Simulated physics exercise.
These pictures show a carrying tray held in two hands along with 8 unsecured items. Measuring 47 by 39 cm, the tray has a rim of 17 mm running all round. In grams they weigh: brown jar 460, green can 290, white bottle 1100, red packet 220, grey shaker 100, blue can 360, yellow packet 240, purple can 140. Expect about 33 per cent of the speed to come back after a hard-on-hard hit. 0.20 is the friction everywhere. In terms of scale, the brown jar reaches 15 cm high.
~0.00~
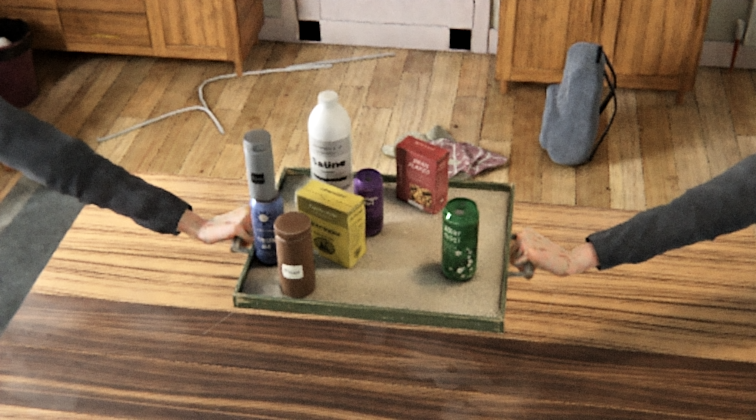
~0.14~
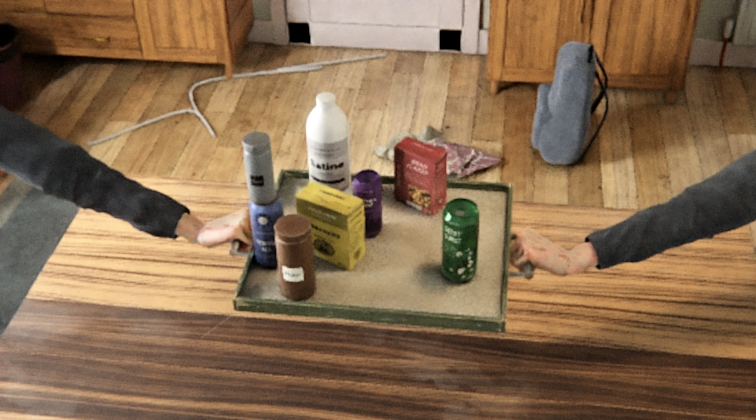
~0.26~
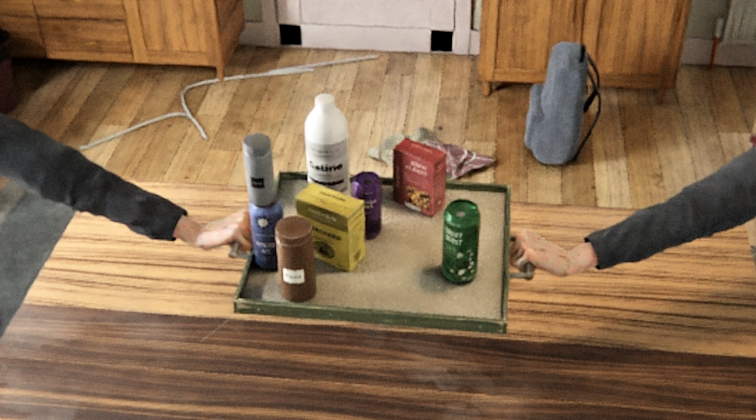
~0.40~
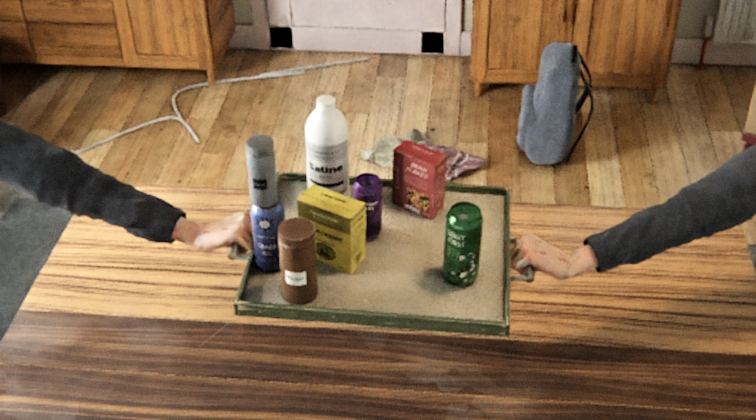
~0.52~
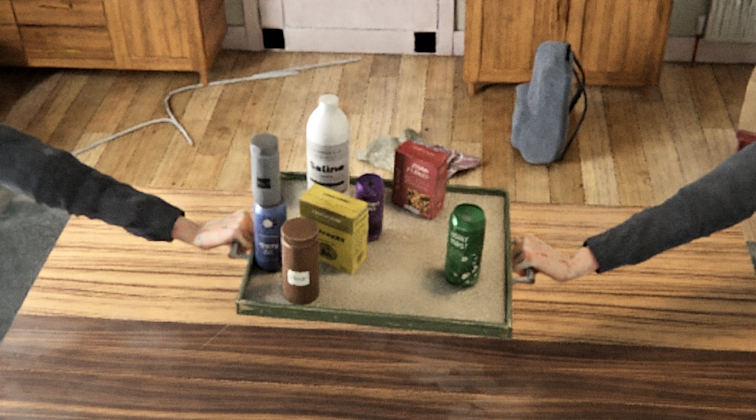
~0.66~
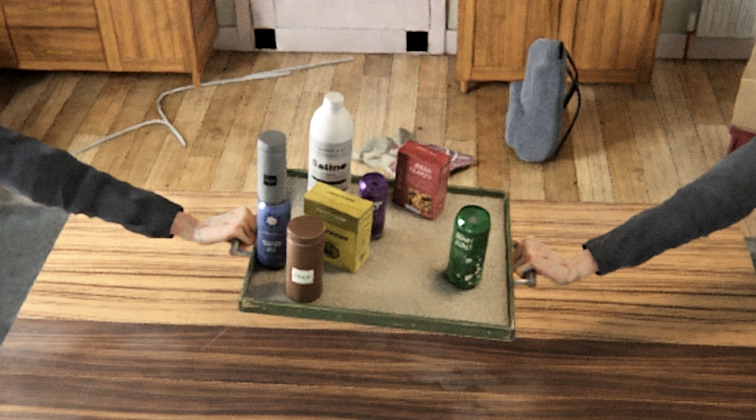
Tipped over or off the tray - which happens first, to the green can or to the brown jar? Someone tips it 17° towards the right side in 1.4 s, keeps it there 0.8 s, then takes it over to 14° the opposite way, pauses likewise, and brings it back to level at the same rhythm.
First.
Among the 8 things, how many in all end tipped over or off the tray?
The answer is 7.
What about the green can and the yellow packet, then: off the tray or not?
Well, the green can is out of bounds, and the yellow packet is still in bounds.
By 1.96 s, tray tilted 17°, right edge down; green can, red packet, grey shaker and purple can now off the tray; brown jar rocked 30° off its seat near (513, 301); white bottle rocked 42° off its seat.
By 2.86 s, tray tilted 7°, right edge down; brown jar, white bottle and blue can now off the tray; yellow packet 27 cm from its spot.
When it is over (6.4 s), off the tray, brown jar, green can, white bottle, red packet, grey shaker, blue can and purple can; not toppled but over 5 cm from the start, yellow packet. End places, in pixels of the last picture, green can near (596, 396). Green can went at 1.72 s; brown jar went at 1.98 s.
